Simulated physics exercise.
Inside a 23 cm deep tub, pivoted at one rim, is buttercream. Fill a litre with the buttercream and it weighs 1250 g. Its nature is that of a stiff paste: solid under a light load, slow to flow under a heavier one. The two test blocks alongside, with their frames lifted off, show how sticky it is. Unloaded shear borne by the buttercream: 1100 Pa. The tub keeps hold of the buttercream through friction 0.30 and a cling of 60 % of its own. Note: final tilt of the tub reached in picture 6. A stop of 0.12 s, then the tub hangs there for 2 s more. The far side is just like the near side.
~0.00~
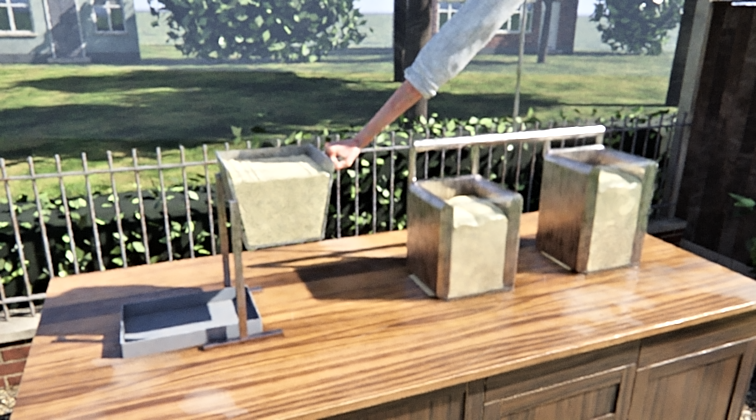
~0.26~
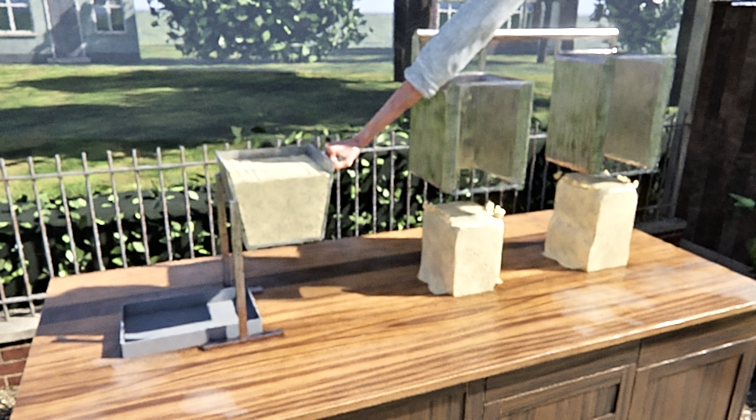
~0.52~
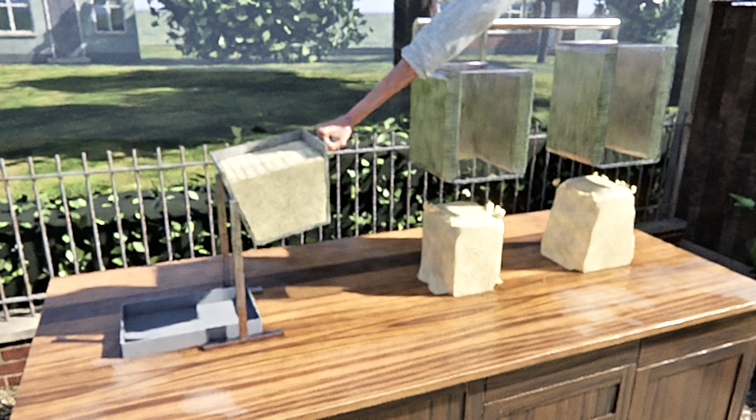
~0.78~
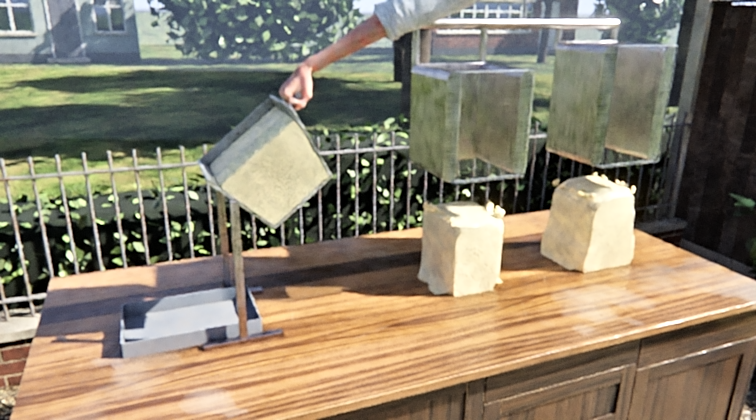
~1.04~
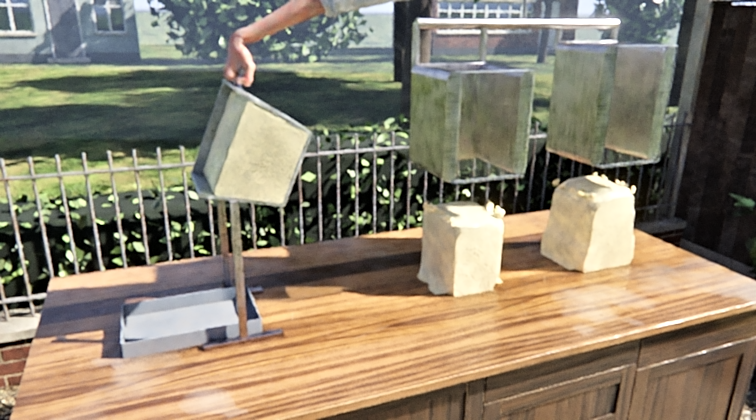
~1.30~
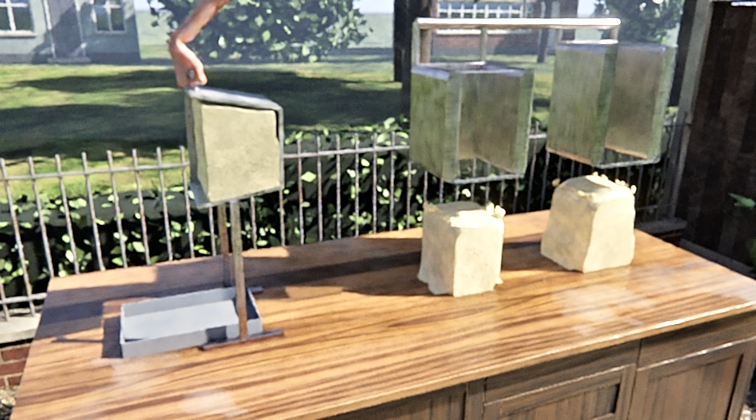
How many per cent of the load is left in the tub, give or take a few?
I would say close to 100 percent.
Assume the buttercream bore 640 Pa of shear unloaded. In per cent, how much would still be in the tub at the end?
That comes out at roughly 40 %.
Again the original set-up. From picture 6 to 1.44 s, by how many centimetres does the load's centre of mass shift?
It has moved around 1 centimetres.
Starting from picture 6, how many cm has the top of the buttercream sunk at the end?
Some 2 cm.
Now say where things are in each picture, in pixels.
In the first frame, handle-side rim at (332, 163), tilt 0 degrees; crest of the buttercream at (317, 174); block heights 29 cm, 36 cm (left to right).
In the second frame, handle-side rim at (332, 163), tilt 0 degrees; crest of the buttercream at (317, 174); block heights 29 cm, 34 cm (left to right).
In the third frame, handle-side rim at (324, 146), tilt 11 degrees; crest of the buttercream at (318, 159); block heights 29 cm, 32 cm (left to right).
In the fourth frame, handle-side rim at (289, 109), tilt 39 degrees; crest of the buttercream at (291, 123); block heights 29 cm, 32 cm (left to right).
In the fifth frame, handle-side rim at (237, 92), tilt 67 degrees; crest of the buttercream at (246, 103); block heights 29 cm, 32 cm (left to right).
In the sixth frame, handle-side rim at (192, 98), tilt 88 degrees; crest of the buttercream at (207, 105); block heights 29 cm, 32 cm (left to right).
After 1.44 s, the tub is at 88 degrees and holds 100 %.
After 1.61 s, the tub is at 88 degrees and holds 100 %.
After 1.78 s, the tub is at 88 degrees and holds 100 %.
After 1.95 s, the tub is at 88 degrees and holds 100 %.
After 3.30 s, the tub is at 88 degrees and holds 100 %.
